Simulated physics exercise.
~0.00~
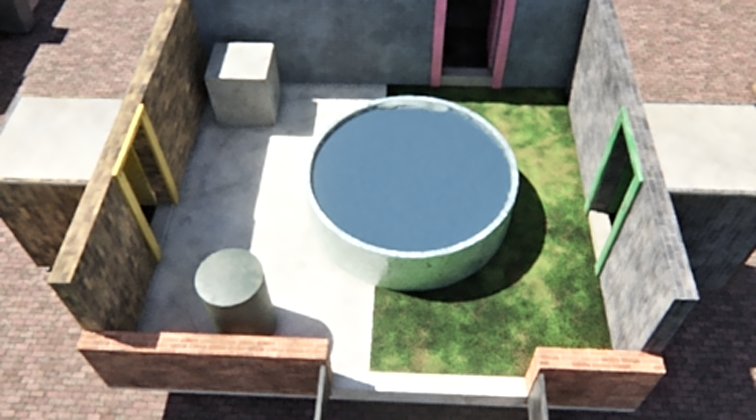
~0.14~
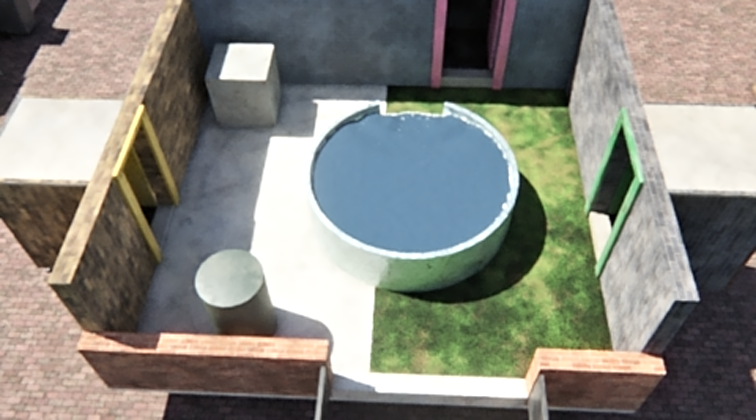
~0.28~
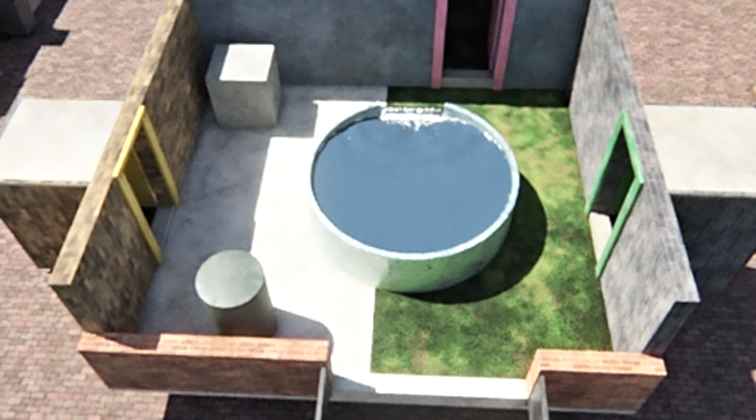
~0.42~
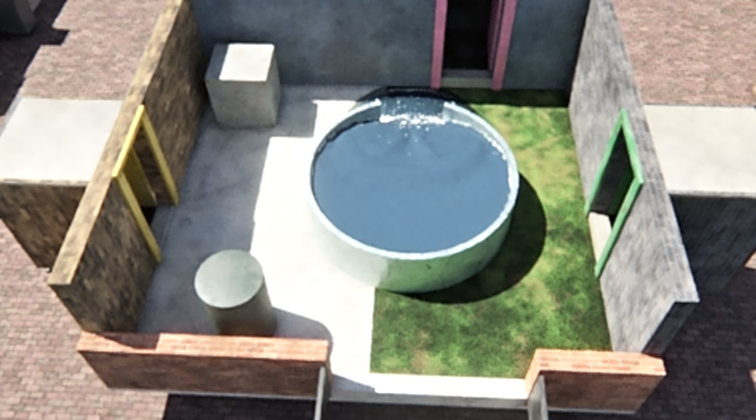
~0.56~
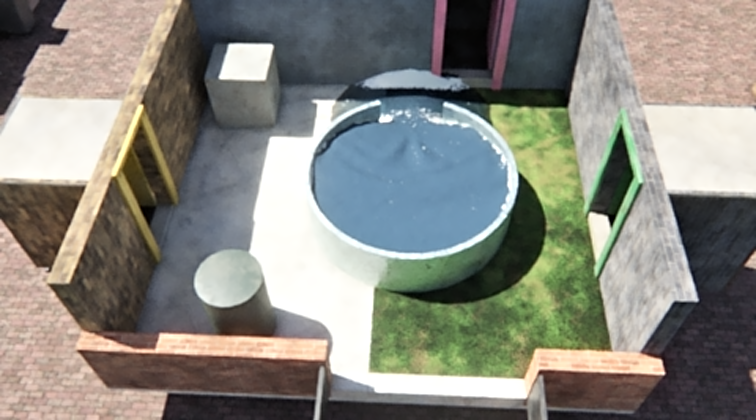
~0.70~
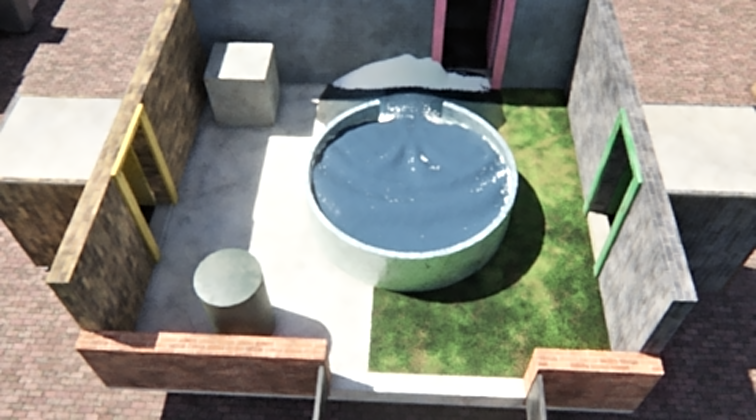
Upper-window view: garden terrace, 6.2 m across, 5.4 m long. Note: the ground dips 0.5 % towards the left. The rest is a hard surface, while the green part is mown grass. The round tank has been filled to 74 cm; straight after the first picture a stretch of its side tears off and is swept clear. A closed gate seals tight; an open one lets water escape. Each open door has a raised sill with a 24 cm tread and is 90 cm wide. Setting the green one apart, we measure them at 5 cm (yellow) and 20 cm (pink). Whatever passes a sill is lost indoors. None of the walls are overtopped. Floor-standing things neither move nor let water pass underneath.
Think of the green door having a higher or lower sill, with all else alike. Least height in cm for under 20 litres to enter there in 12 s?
Roughly 9 cm.
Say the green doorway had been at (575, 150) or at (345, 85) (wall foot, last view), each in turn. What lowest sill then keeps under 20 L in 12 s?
Roughly 15 cm, then roughly 26 cm.
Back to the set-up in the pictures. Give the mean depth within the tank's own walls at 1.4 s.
Some 58 cm.
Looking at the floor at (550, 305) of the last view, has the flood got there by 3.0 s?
It is not reached.
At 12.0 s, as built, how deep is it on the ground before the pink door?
About 11.0 centimetres deep.
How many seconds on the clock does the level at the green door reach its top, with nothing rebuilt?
I'd say near 5.5 seconds.
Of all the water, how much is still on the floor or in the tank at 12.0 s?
Something near 76 out of a hundred parts.
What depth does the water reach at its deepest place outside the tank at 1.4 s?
Up to some 52 centimetres, I'd say.
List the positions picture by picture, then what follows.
In the first frame, the round tank at (410, 173) is whole and still, 74 cm deep; the green door at (612, 196) is dry.
In the second frame, water pours out on the far side and has run 0.3 m, to a hidden place; about 9 cm deep outside, 74 cm at the back.
In the third frame, the gap is on the far side, the front 0.7 m out at a hidden place; the back of the round tank holds 74 cm.
In the fourth frame, the front is at (385, 90), 1.2 m from the gap on the far side; 2.0 m2 of floor is wet, 74 cm left at the back.
In the fifth frame, water pours out on the far side and has run 1.4 m, to (471, 89); about 8 cm deep outside, 74 cm at the back.
In the sixth frame, water pours out on the far side and has run 1.6 m, to (491, 89); about 8 cm deep outside, 74 cm at the back; 2.5 m in a straight line remain to the green door at (610, 197).
After 1.4 s water covers 20 % of the floor, deepest (52 cm) near (405, 92); it has not reached the green door.
After 3.0 s water covers 60 % of the floor, deepest (38 cm) near (405, 92); 5 cm at the green door, 0 litres in over its 13 cm sill.
After 12.0 s water covers 100 % of the floor, deepest (14 cm) near (126, 362); 11 cm at the green door, 0 litres in over its 13 cm sill.
At the green door as built, the water arrived by 2.9 s and peaked near 13 cm at 5.4 s.
Run again over the same 12 s with other heights there, 36 litres in over 8 cm, 7 litres over 10.5 cm. The limit of 20 litres is kept from about 9 cm up.
